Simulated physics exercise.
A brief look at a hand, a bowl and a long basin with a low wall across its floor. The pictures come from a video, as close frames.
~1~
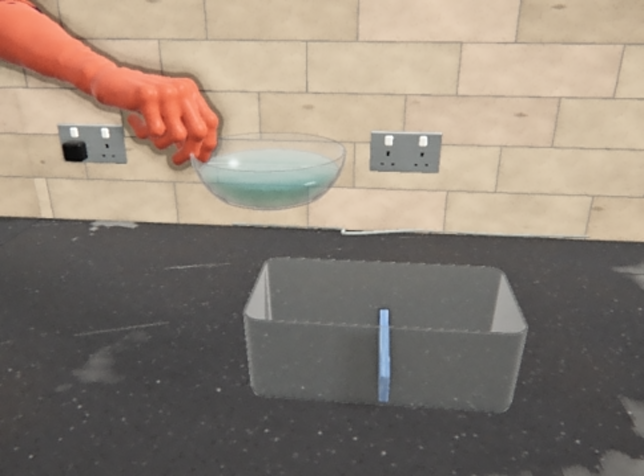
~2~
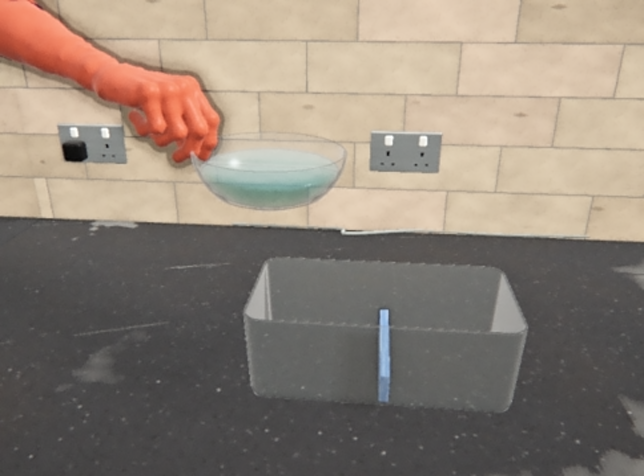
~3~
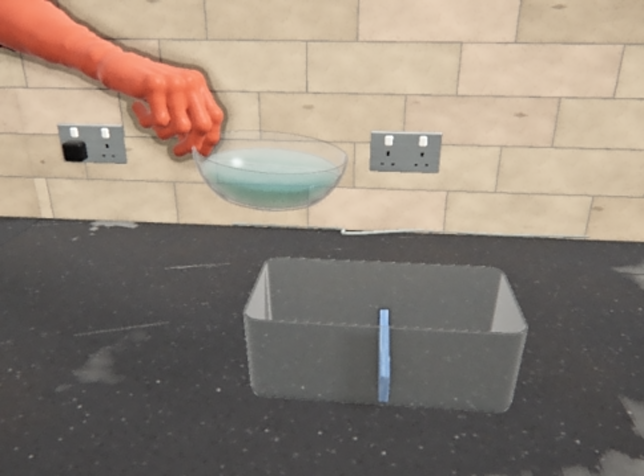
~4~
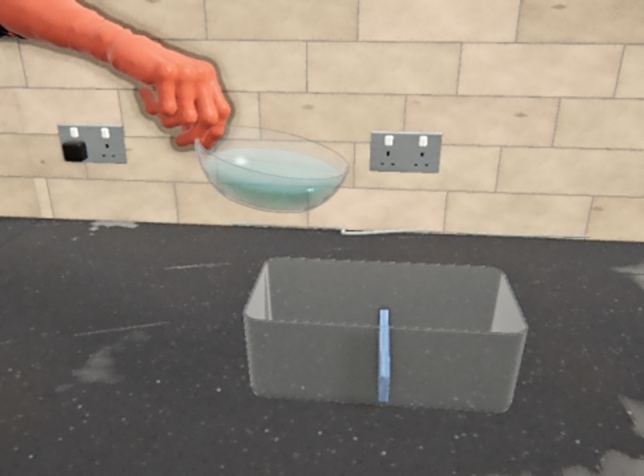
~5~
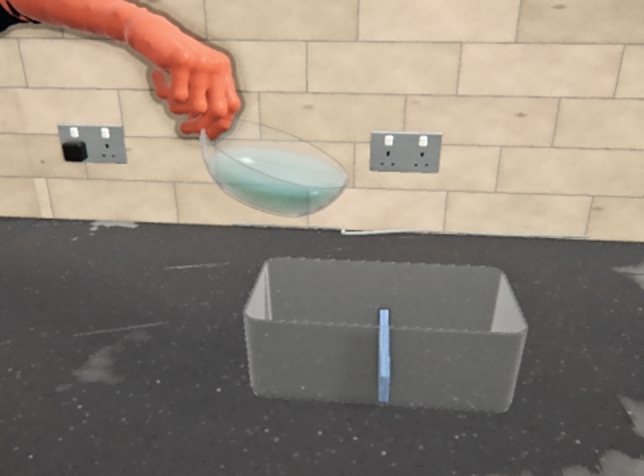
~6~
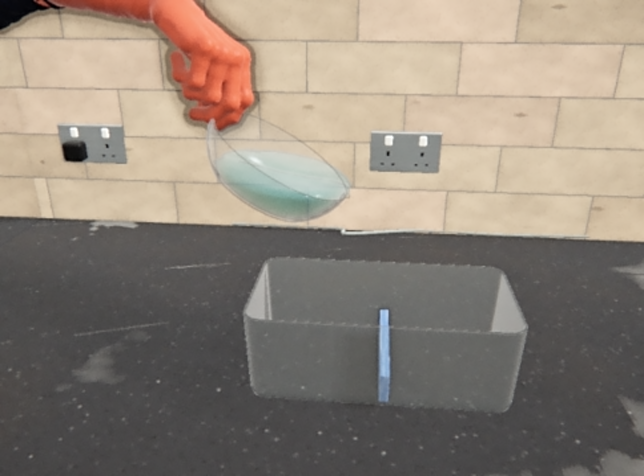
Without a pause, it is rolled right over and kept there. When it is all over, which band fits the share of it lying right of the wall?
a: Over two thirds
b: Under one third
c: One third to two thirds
Answer: C.
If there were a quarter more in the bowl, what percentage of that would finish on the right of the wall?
Close to 45 per cent, more or less.
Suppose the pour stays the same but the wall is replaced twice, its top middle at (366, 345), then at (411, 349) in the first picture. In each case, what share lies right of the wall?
65 % and 20 %, roughly.
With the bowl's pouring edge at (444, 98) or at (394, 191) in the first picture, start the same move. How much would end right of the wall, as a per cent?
First try 70 %, second try 75 %.
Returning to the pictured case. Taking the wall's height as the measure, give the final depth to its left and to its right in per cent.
40 % left, 30 % right.
A moment on, the bowl is tipped on its side and 5 per cent is still to pour, 26 is left of the wall and 30 right of it.
Next, the bowl is tipped right over and 0 per cent is still to pour, 53 is left of the wall and 39 right of it.
Then the bowl is tipped right over and 0 per cent is still to pour, 55 is left of the wall and 40 right of it.
Later the bowl is tipped right over and 0 per cent is still to pour, 56 is left of the wall and 40 right of it.
At rest 56 per cent lies left of the wall, 40 right of it and 4 outside.
